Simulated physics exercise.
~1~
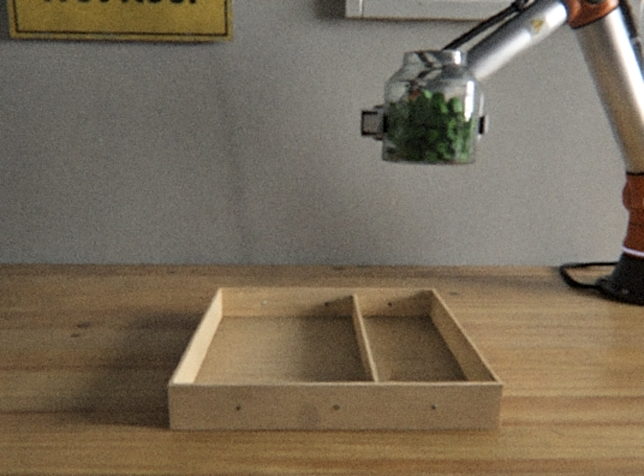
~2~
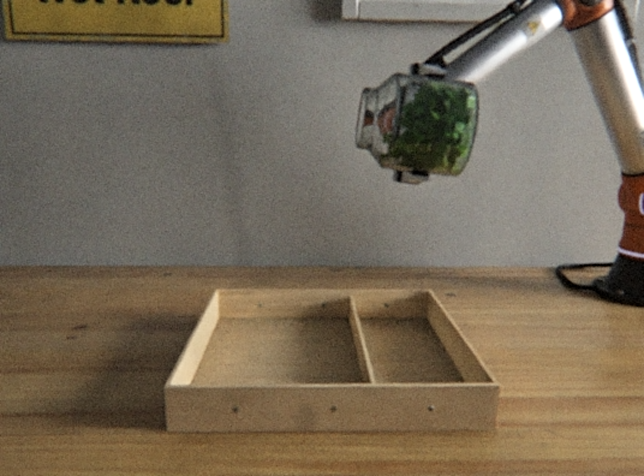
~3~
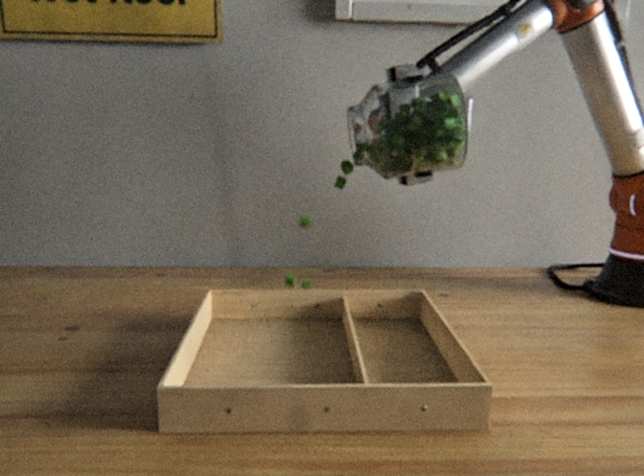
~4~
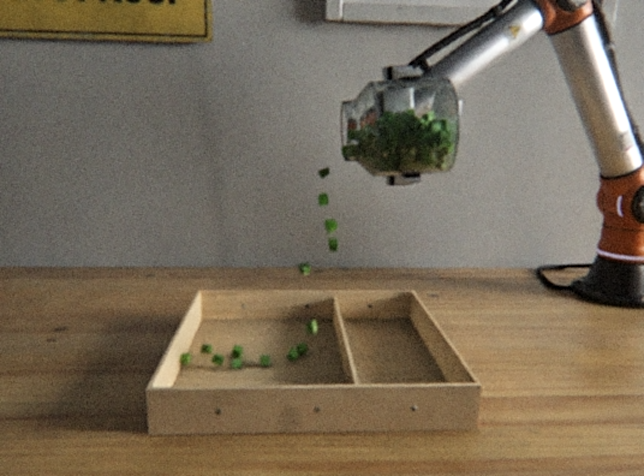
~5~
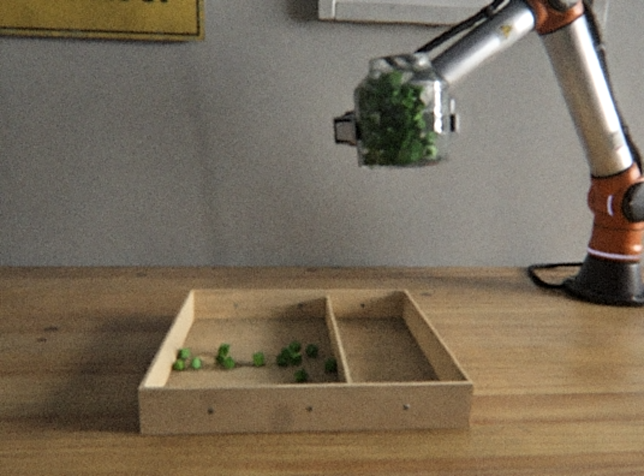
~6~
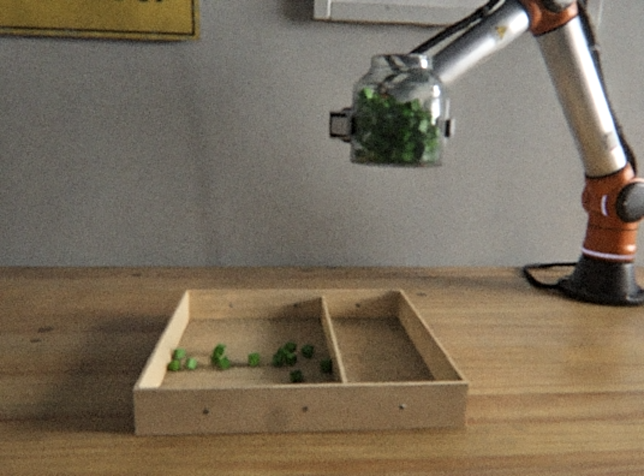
At the start, a robot arm holds a glass jar of small green cubes upright above a shallow wooden tray, which sits on a wooden table and is split by a cross wall. The gripper tips the jar to the left until it lies on its side, its mouth pointing away from the arm. A few cubes slip out and fall towards the tray, followed by several more. They scatter across the larger left section. The arm then turns the jar upright again, leaving a small scattering of cubes in that section, the right section empty and most cubes still in the jar.
